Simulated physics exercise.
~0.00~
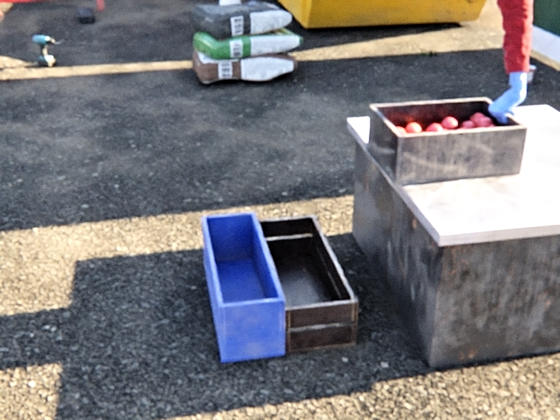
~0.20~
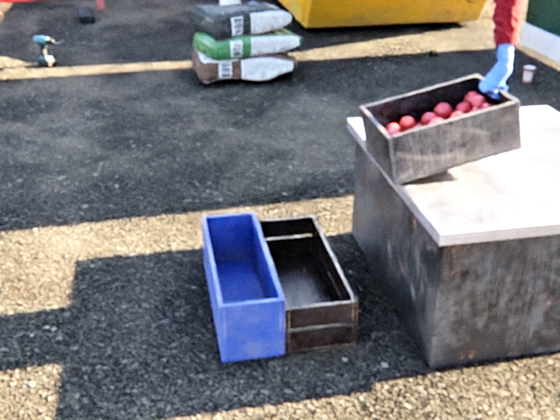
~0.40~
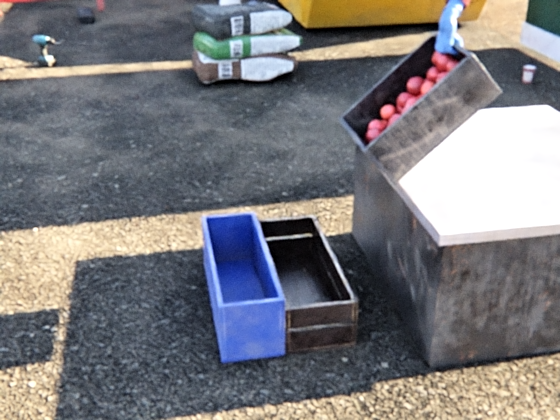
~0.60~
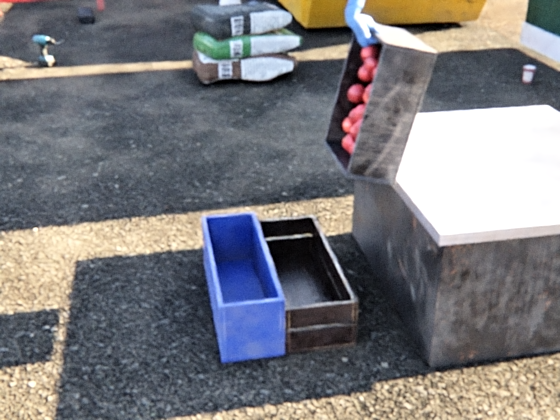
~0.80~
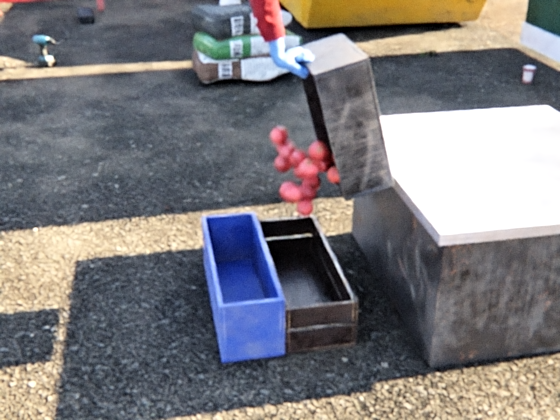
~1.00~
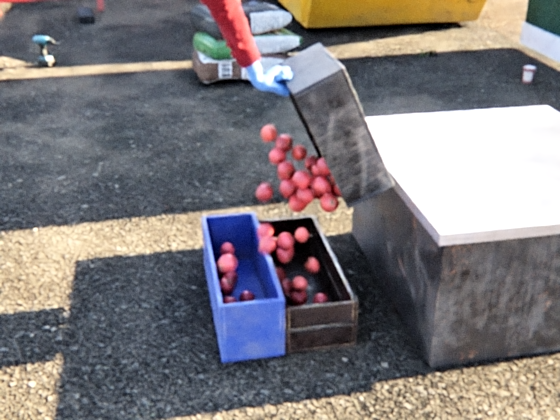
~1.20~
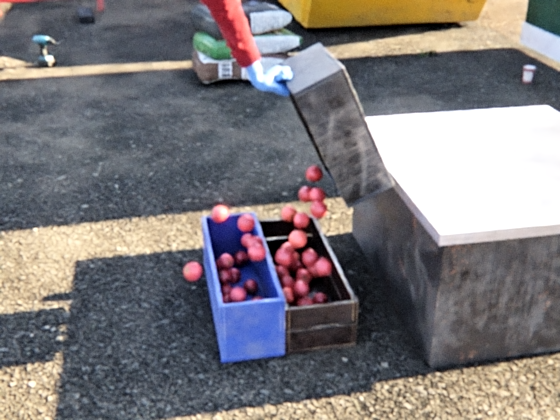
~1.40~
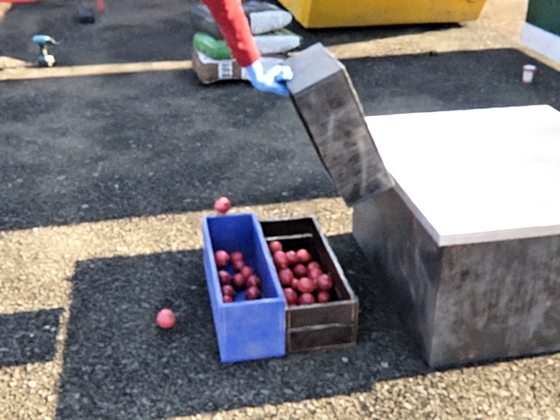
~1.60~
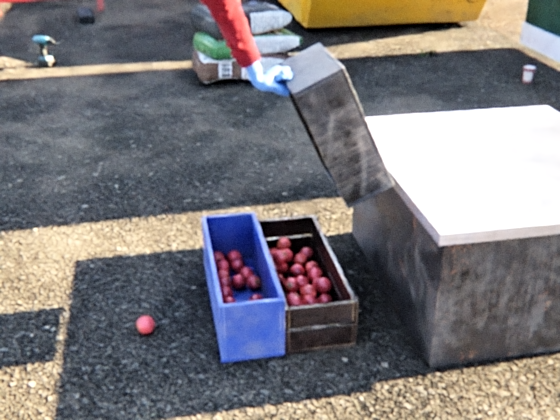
A dark tote of round red tomatoes rests on a pale-topped, dark-sided bench at the right of a sunlit paved yard, seen from above at a fixed angle. On the ground to its left stand an empty dark wooden box and, beyond it, a blue bin, with stacked sacks and a yellow container behind. A blue-gloved hand in a red sleeve lifts the tote's far end and tips it leftward over the bench edge. The tomatoes tumble out in a loose cluster, dropping into both containers. One bounces past the blue bin and rolls left, ending on the ground while the emptied tote stays tilted.
